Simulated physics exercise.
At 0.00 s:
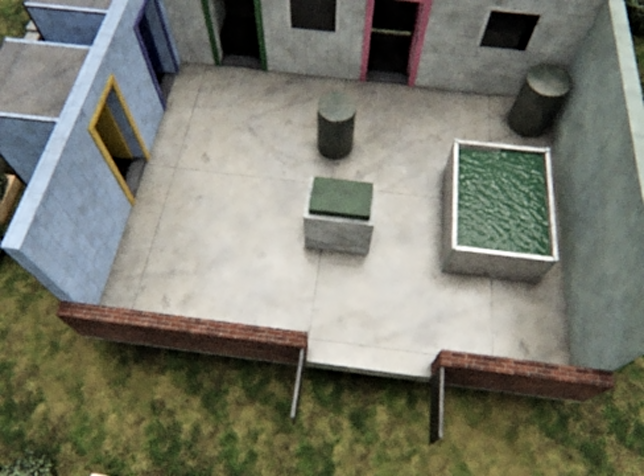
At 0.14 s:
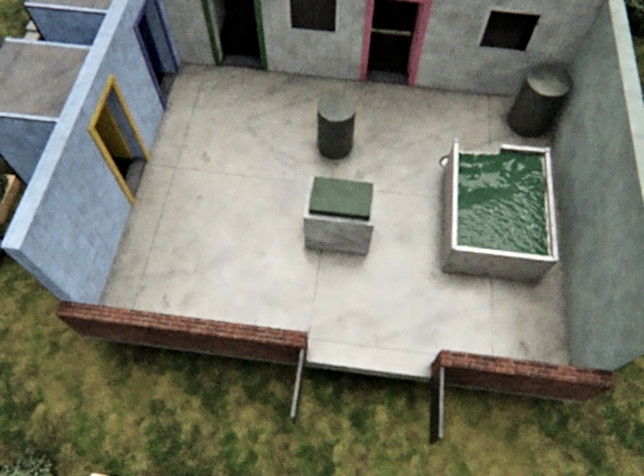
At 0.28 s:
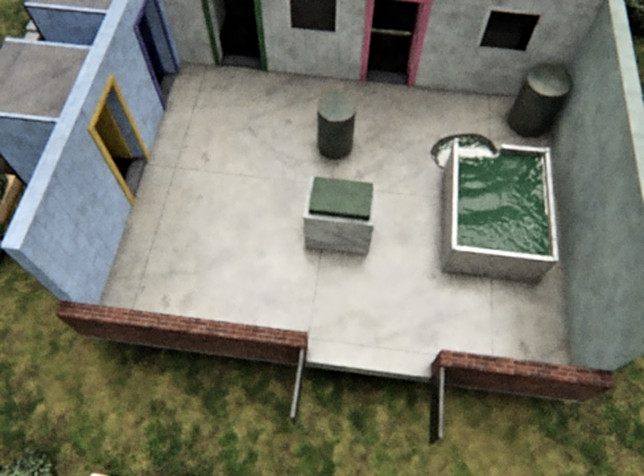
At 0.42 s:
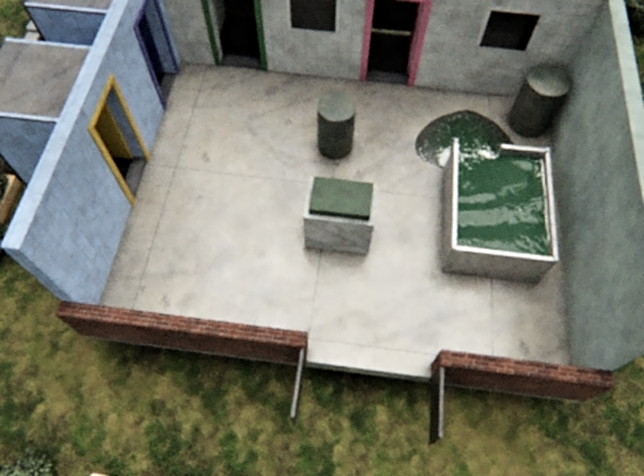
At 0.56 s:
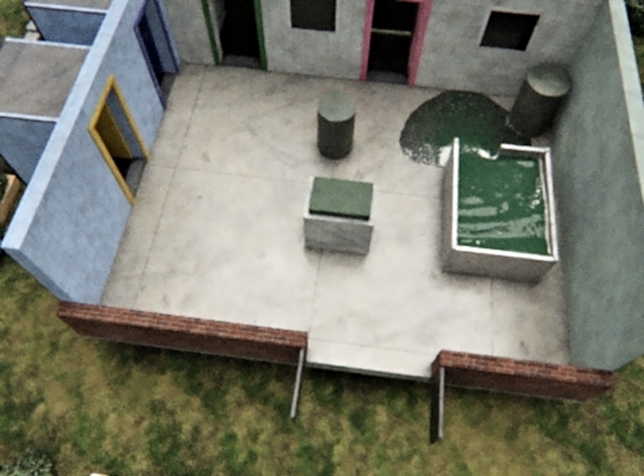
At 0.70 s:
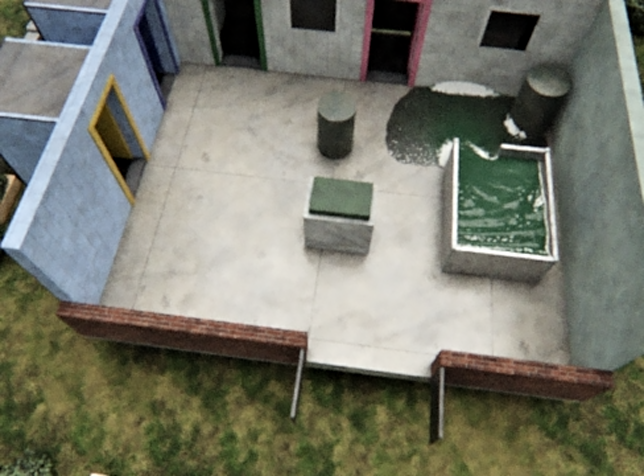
Green water pours from the far side of the tank and spreads across the pale floor.
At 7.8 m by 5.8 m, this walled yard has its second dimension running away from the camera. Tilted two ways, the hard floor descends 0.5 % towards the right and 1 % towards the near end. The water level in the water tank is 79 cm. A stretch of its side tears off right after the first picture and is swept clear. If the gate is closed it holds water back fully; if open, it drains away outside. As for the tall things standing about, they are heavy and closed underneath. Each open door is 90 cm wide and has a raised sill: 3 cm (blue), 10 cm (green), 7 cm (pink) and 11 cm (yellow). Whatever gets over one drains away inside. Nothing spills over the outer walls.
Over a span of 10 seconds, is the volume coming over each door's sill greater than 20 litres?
Within 10 seconds: At the blue door, greater; at the green door, not greater; at the pink door, greater; at the yellow door, not greater.
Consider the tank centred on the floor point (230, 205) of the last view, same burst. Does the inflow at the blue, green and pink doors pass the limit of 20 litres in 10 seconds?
Measured against that limit, blue comes out beyond it, green beyond it and pink short of it.
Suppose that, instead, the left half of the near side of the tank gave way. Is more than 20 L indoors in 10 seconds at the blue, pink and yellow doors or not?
So blue ends up short of it, pink short of it, yellow short of it.
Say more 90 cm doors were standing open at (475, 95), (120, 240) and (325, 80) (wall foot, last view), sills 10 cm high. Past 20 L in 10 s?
In turn: Beyond it, short of it, short of it.
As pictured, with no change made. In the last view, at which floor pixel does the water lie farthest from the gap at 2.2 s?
Somewhere around (247, 71).
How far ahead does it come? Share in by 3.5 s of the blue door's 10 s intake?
It comes to about 10 per cent.
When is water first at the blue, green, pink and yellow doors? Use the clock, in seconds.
Arrival: Blue 2.8 s, green 2.2 s, pink 0.9 s, yellow 4.0 s.
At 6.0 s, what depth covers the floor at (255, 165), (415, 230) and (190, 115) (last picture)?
About 2, 0 and 6 cm respectively.
After 1.4 s water covers 15 % of the floor and is deepest (40 cm) near (458, 164); blue door not reached, green door not reached, pink door 18 cm at the sill, 6 L in, yellow door not reached.
After 2.2 s water covers 20 % of the floor and is deepest (45 cm) near (546, 102); blue door not reached, green door 2 cm at the sill, 0 L in, pink door 16 cm at the sill, 43 L in, yellow door not reached.
After 3.5 s water covers 40 % of the floor and is deepest (28 cm) near (468, 94); blue door 9 cm at the sill, 19 L in, green door 5 cm at the sill, 0 L in, pink door 12 cm at the sill, 76 L in, yellow door not reached.
After 6.0 s water covers 60 % of the floor and is deepest (20 cm) near (537, 102); blue door 14 cm at the sill, 133 L in, green door 4 cm at the sill, 0 L in, pink door 9 cm at the sill, 103 L in, yellow door 8 cm at the sill, 0 L in.
After 10.0 s water covers 90 % of the floor and is deepest (12 cm) near (476, 166); blue door 8 cm at the sill, 246 L in, green door 5 cm at the sill, 0 L in, pink door 6 cm at the sill, 108 L in, yellow door 5 cm at the sill, 0 L in.
